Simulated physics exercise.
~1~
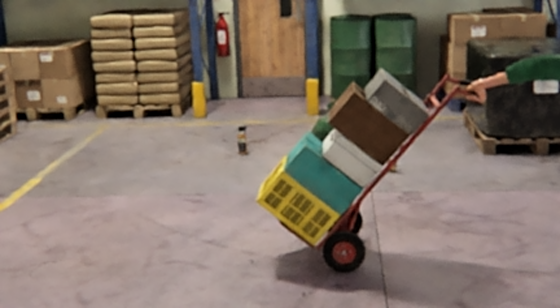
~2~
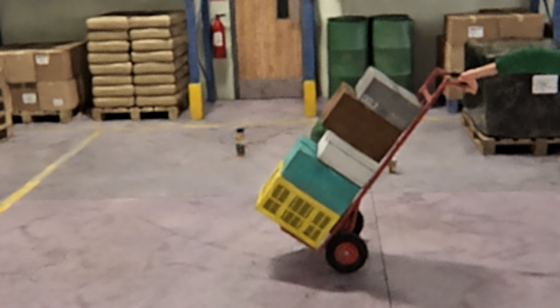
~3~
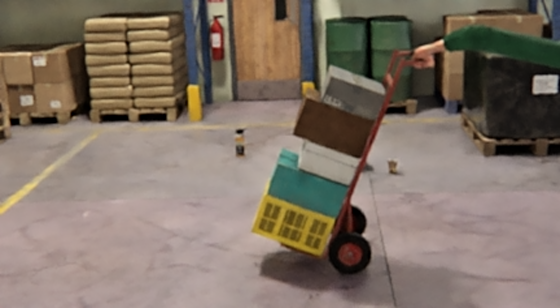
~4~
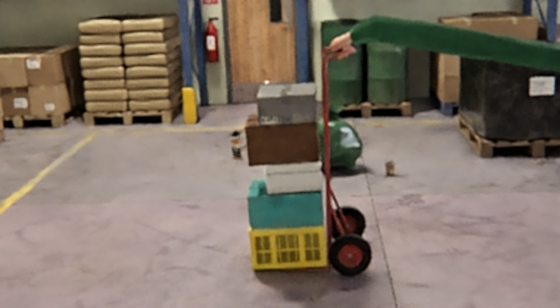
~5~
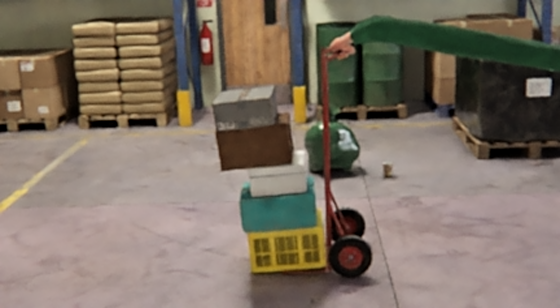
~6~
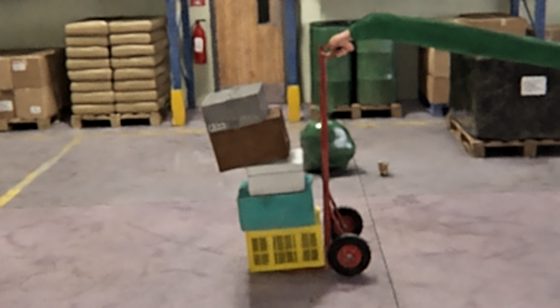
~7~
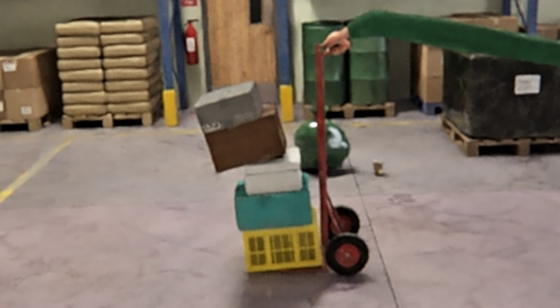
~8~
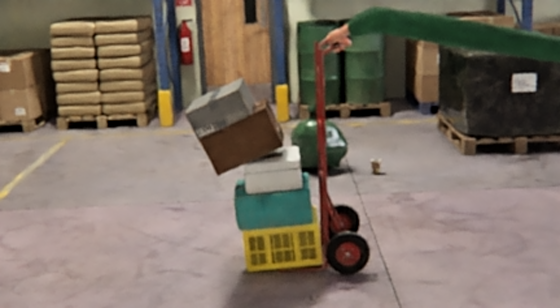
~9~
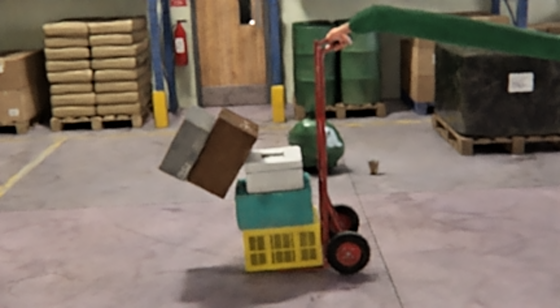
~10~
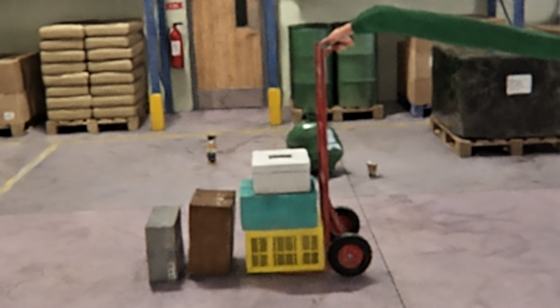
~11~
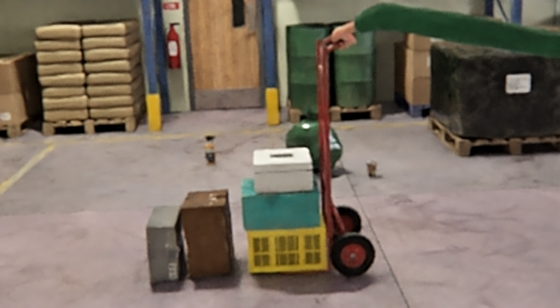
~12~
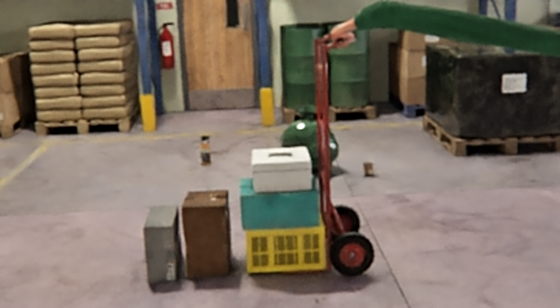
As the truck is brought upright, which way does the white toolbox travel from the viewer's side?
The white toolbox moves to the left as the truck swings upright.
